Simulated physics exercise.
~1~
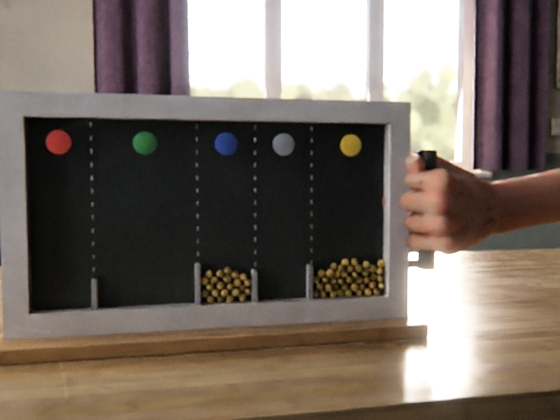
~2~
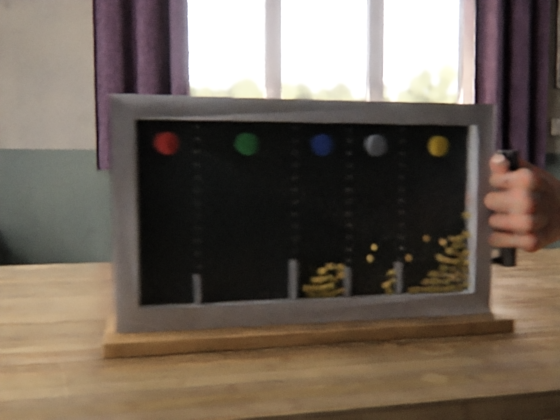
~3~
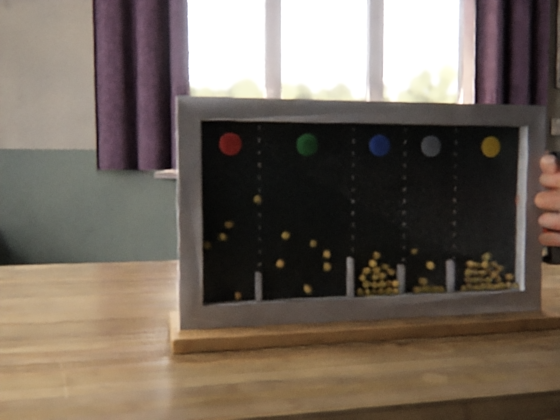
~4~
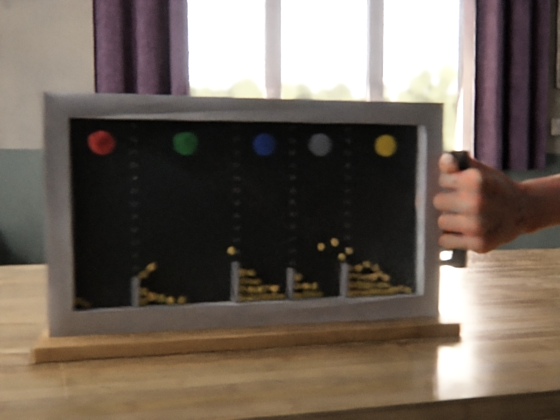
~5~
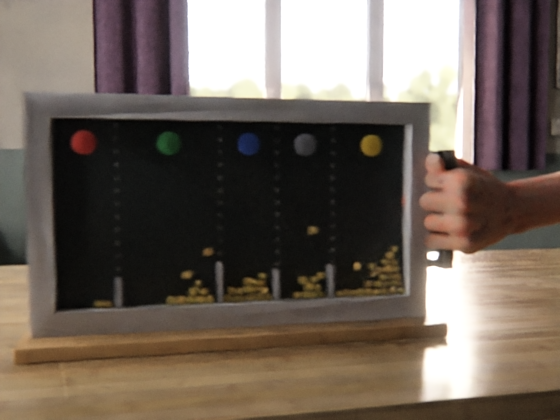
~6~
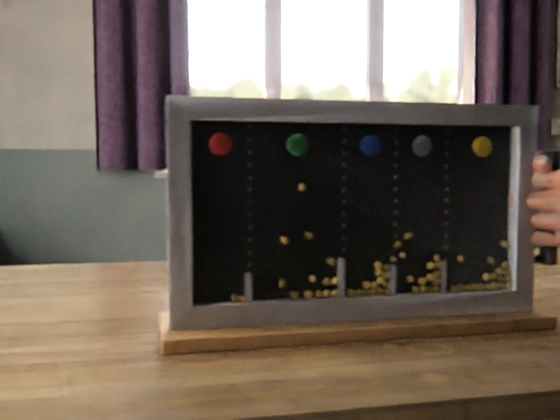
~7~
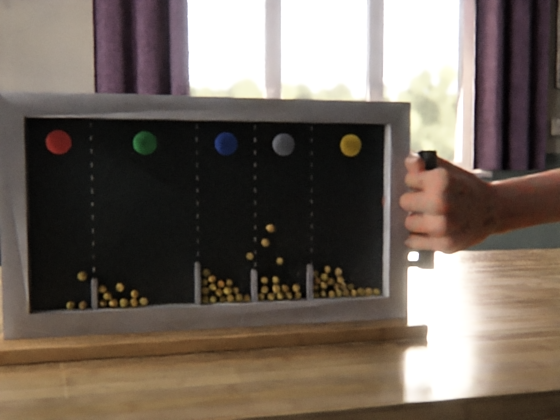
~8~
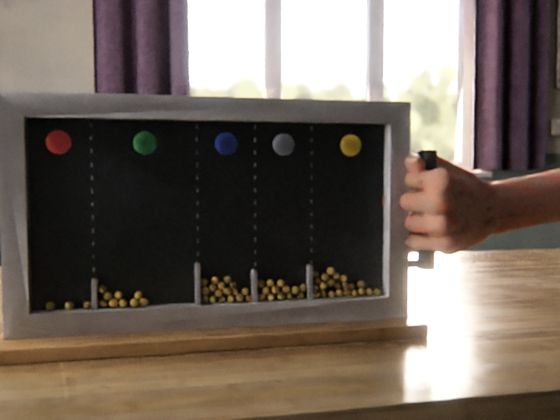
On a wooden table, a hand slides a tray back and forth, scattering chickpeas across all strips.
